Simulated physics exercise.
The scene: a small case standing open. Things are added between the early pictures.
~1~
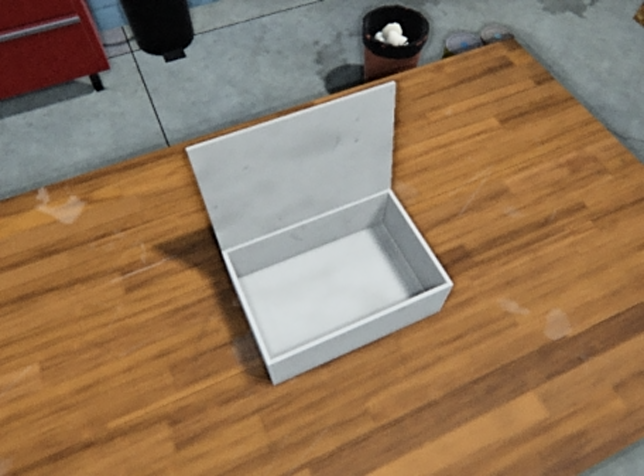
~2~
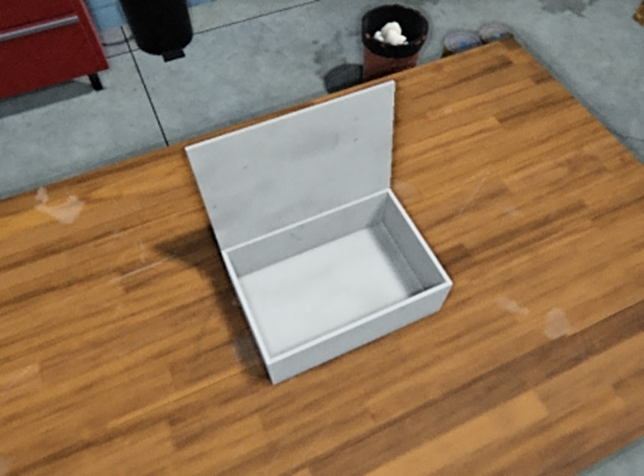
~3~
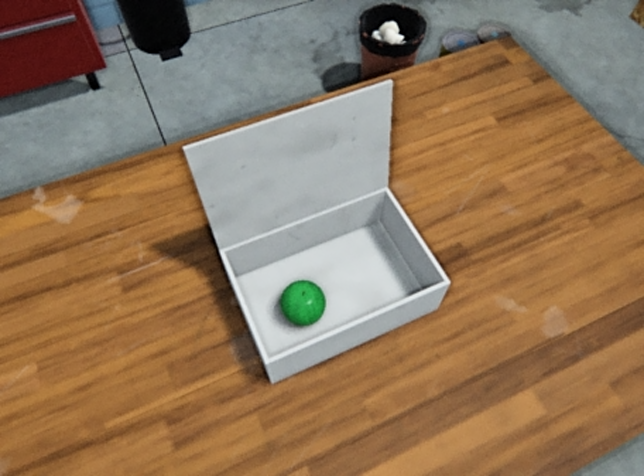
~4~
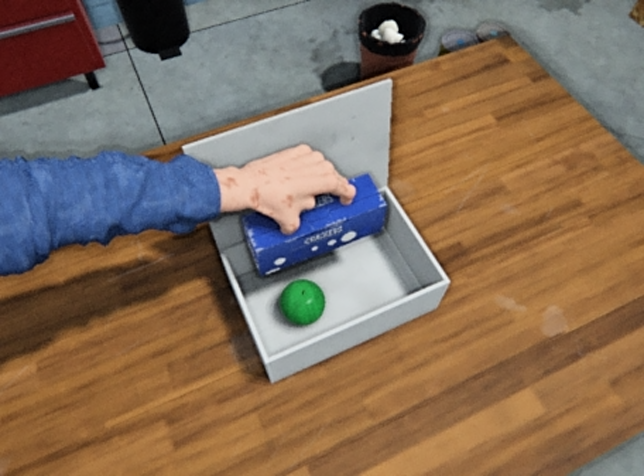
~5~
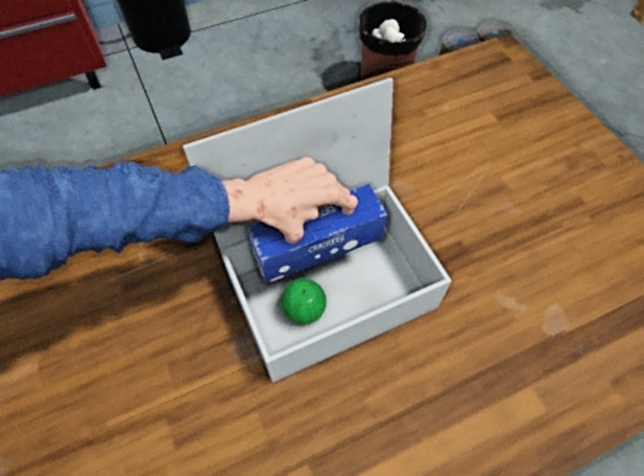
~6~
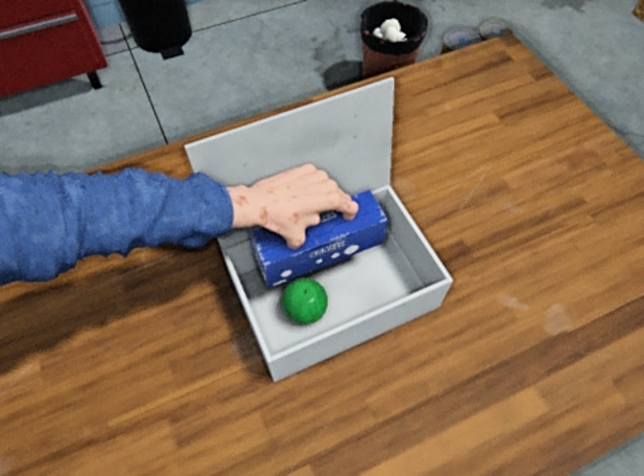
Small white open case on a wooden table, a green ball-like apple appearing inside, then a hand lowering a blue carton behind it.
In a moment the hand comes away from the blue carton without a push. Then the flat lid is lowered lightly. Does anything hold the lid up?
Here the lid shuts flat.
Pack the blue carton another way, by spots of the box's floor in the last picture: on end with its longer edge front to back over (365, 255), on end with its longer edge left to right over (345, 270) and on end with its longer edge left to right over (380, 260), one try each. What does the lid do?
In the first case it is held up; in the second case it is held up; in the third case it is held up.
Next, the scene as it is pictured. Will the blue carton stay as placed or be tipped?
The blue carton keeps its pose.
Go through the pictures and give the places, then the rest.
The last thing is not in view yet, in the first picture.
The last thing is not in view yet, in the second picture.
The last thing is not in view yet; green apple (303, 303), in the third picture.
On its way; blue carton (315, 224); green apple (303, 302), in the fourth picture.
On its way; blue carton (318, 233); green apple (304, 301), in the fifth picture.
In place under the hand; blue carton (319, 238); green apple (305, 301), in the sixth picture.
Then, 0.70 s later than the last frame, blue carton moved a little near (317, 260); green apple moved a little.
Then, 1.60 s later than the last frame, lid 57° above the rim; blue carton moved a little near (317, 260); green apple moved a little.
Then, 2.00 s later than the last frame, lid 14° above the rim; blue carton moved a little near (317, 260); green apple moved a little.
When it is over, lid shut; moved from the start, green apple and blue carton. End places, in pixels of the last picture, blue carton near (317, 260).
